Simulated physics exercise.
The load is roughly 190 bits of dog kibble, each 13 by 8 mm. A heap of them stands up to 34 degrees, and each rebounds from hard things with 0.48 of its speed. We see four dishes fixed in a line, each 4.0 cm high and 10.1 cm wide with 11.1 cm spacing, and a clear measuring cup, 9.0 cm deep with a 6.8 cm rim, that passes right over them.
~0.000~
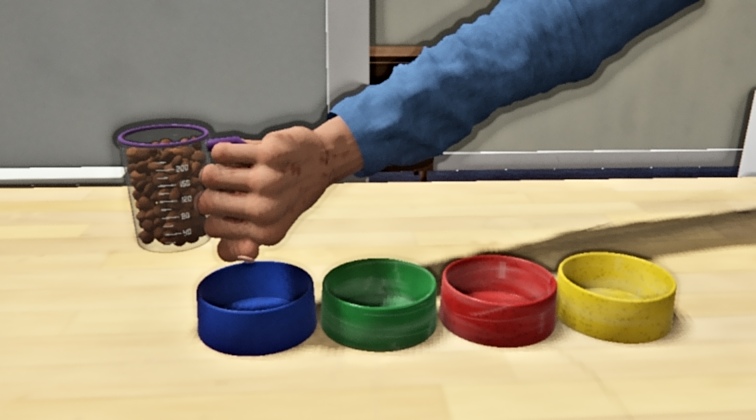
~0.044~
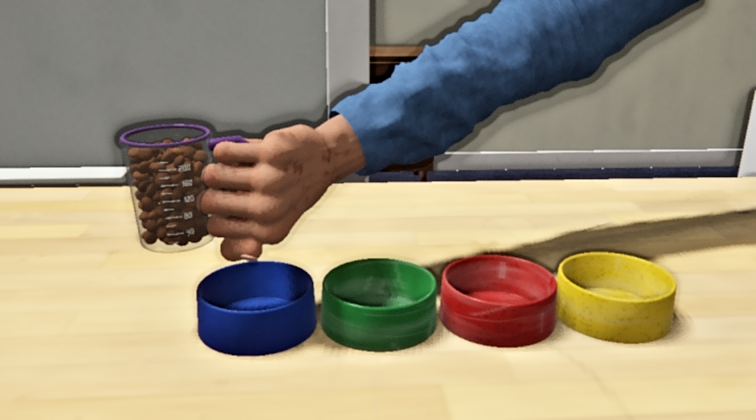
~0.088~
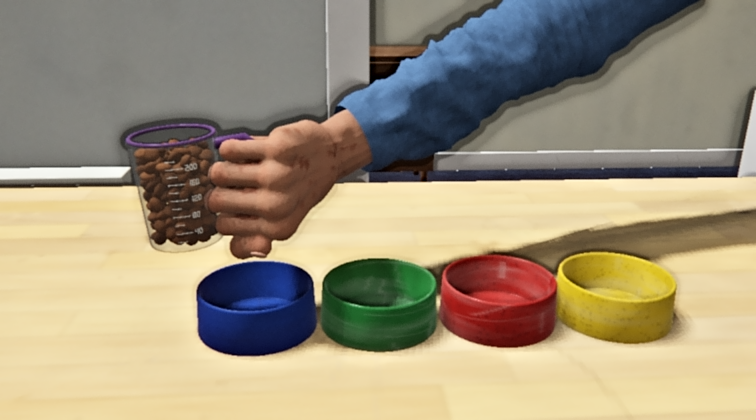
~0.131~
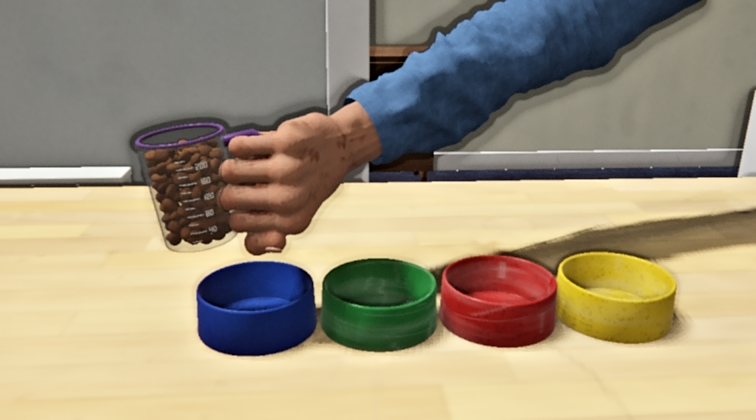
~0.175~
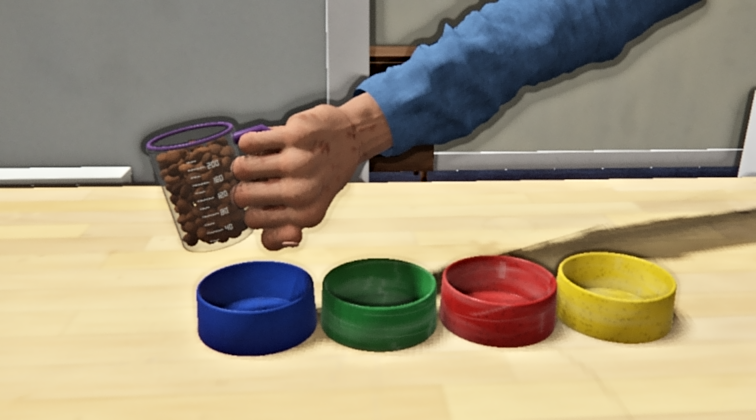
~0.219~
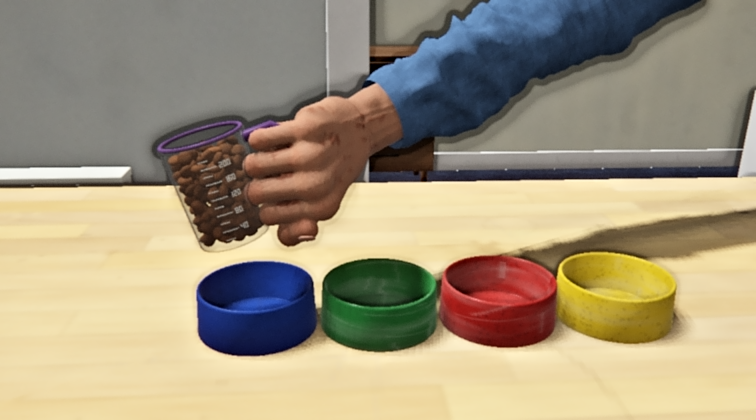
A hand at the end of a blue sleeve grips a clear measuring cup with a purple rim, filled with brown kibble, above a pale wooden table seen from the front and slightly above, before grey panels. Four empty-looking dishes, blue, green, red and yellow, stand in a row from left to right. The hand moves the cup a short way right, gradually tilting it, while the camera stays still.
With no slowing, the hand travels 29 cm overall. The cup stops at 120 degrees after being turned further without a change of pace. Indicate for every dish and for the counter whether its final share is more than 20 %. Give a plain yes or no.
Red - yes, blue - no, green - yes, yellow - no, counter - yes.
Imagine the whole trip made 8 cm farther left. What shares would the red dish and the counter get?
I'd expect red at 0 and the counter at 0.
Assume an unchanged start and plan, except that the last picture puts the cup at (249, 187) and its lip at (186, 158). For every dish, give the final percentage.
Dish by dish: Red 40 percent, blue 0 percent, green 30 percent, yellow 0 percent.
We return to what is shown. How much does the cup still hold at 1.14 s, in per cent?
About 95 per cent.
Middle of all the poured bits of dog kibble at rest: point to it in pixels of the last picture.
About (451, 310).
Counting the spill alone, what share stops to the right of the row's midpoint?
I'd estimate close to 40 in a hundred.
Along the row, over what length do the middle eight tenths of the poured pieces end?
I'd put it near 13 cm.
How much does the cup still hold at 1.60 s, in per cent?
Roughly 35 %.
After 0.77 s, tilt 64 degrees; cup holds 100 %.
After 1.14 s, tilt 97 degrees; cup holds 95 %, green 5 %.
After 1.60 s, tilt 120 degrees; cup holds 35 %, red 30 %, green 20 %.
In the end, at 2.7 s, red 45 %, blue 0 %, green 30 %, yellow 0 %, counter 25 %.
